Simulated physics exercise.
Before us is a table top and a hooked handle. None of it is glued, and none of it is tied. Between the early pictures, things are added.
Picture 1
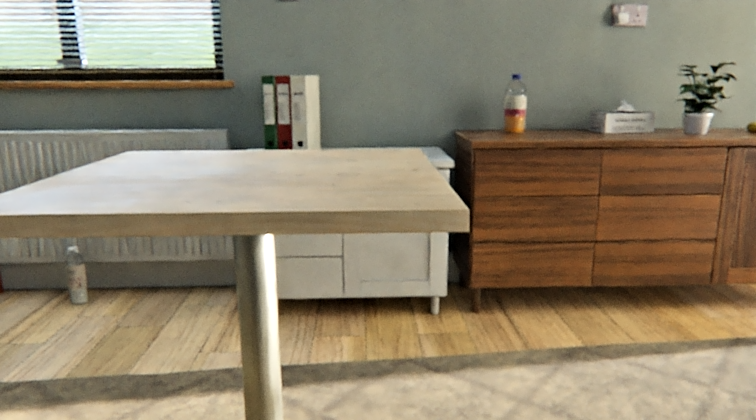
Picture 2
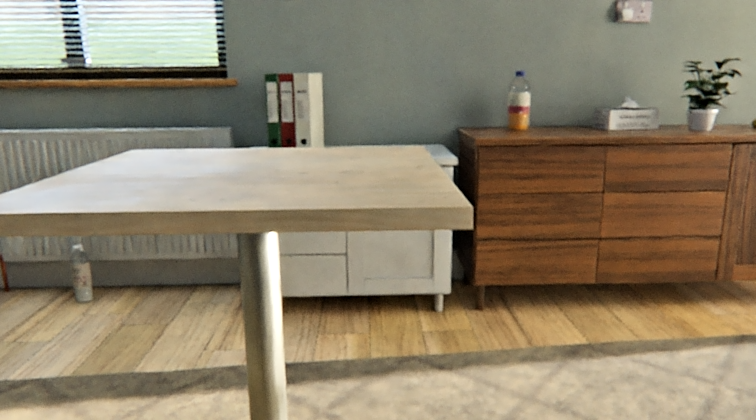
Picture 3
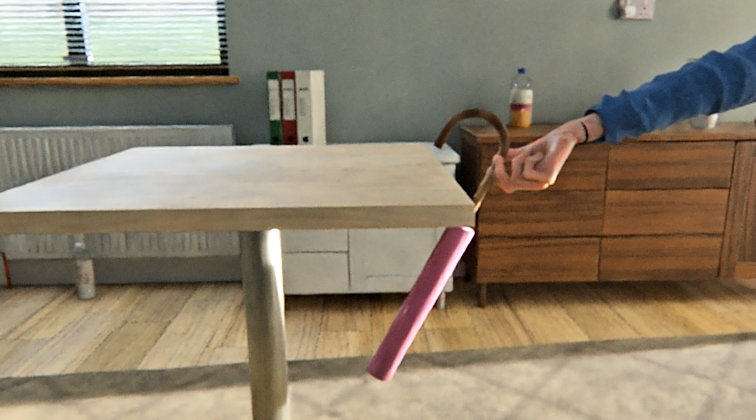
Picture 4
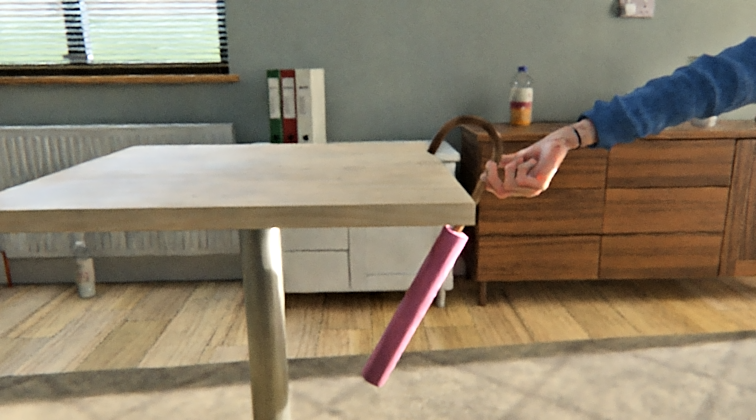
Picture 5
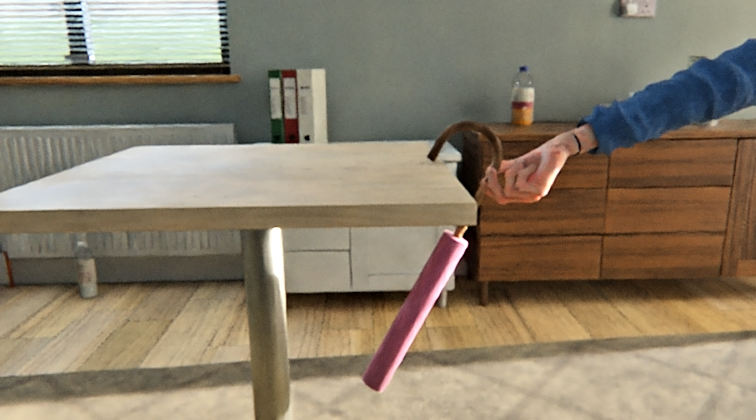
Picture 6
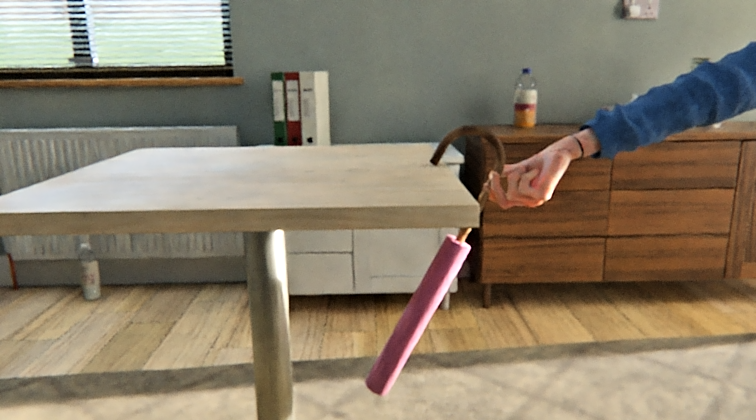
An arm in a blue sleeve hooks a pink umbrella's handle over the table edge.
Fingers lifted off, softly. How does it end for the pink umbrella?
It stays on.
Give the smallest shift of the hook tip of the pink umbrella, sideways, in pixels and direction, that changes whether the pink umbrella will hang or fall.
Direction right, distance about 16 px.
Then, 0.30 s on from there, pink umbrella at rest near (420, 262).
Then, 0.70 s on from there, pink umbrella at rest near (421, 263).
In the end, the pink umbrella hangs from the table, near (418, 262).
